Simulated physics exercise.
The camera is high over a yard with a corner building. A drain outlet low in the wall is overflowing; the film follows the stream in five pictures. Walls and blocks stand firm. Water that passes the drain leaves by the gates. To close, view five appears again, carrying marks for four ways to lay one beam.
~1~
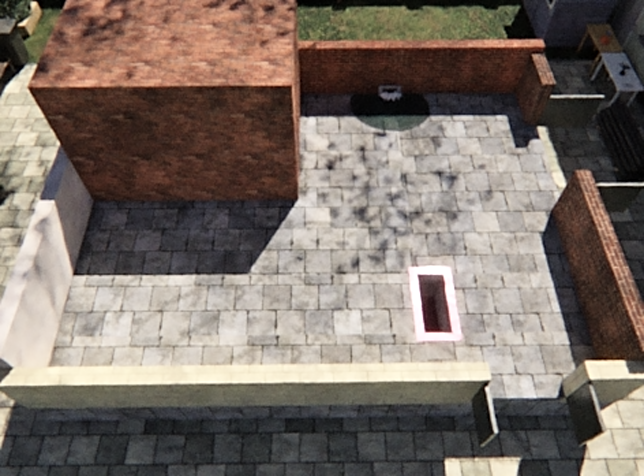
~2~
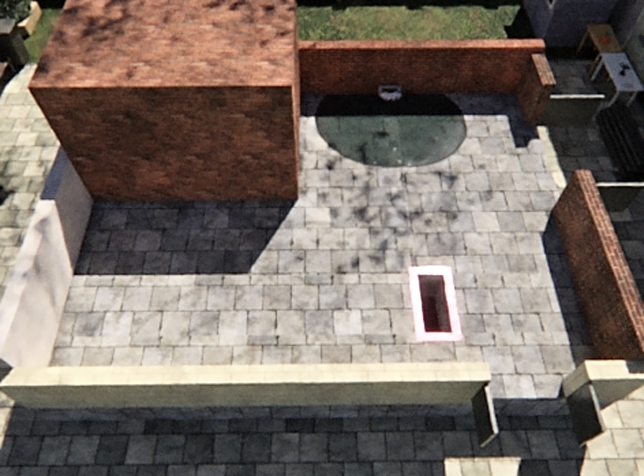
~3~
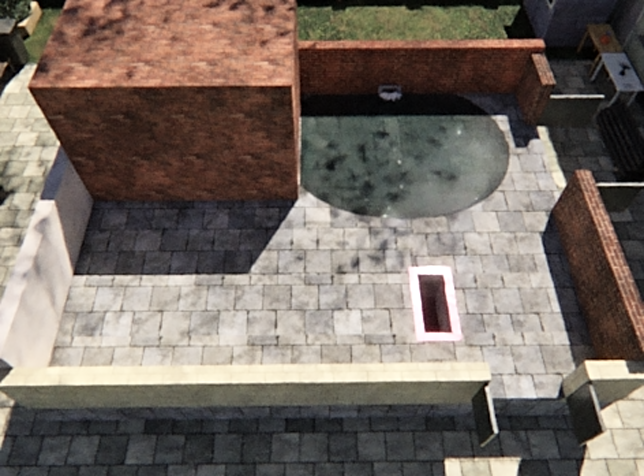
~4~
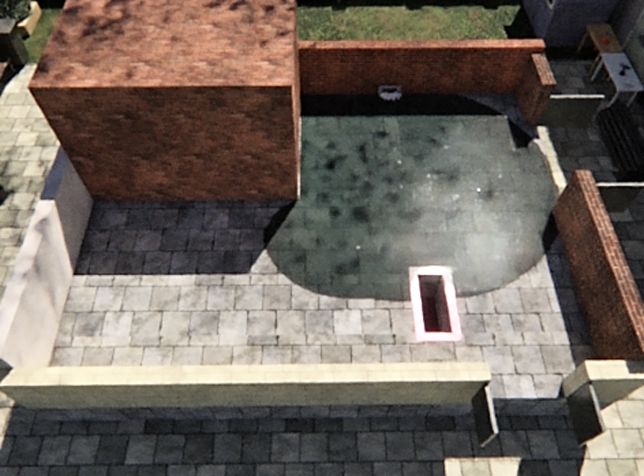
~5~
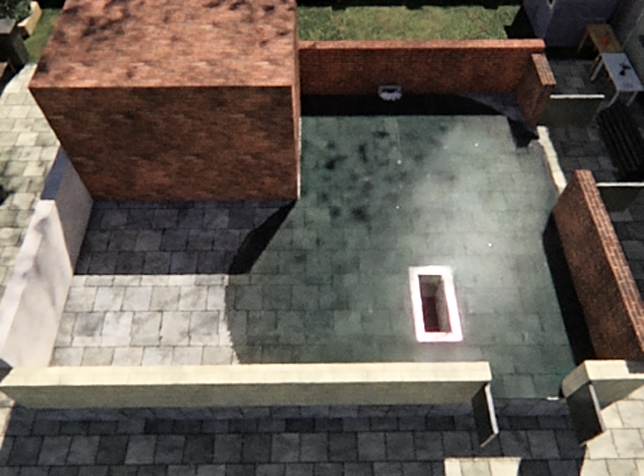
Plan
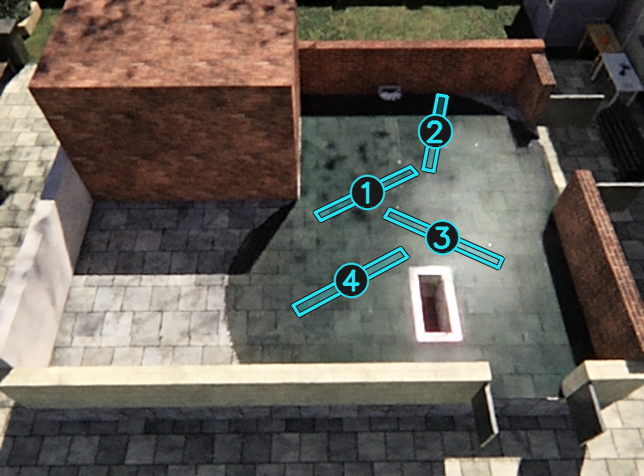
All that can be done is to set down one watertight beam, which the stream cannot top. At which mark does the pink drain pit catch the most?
Use spot 2.
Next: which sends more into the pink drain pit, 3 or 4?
That would be 4.
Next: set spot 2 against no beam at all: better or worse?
Better.
In cyan, 1 from (317, 216) to (413, 170); 2 from (428, 170) to (442, 95); 3 from (387, 213) to (500, 263); 4 from (296, 310) to (404, 252).
With 1, about 25 % of the stream goes into the pink drain pit, about 71 % out by the gates.
With 2, about 41 % of the stream goes into the pink drain pit, about 51 % out by the gates.
With 3, about 23 % of the stream goes into the pink drain pit, about 71 % out by the gates.
With 4, about 30 % of the stream goes into the pink drain pit, about 65 % out by the gates.
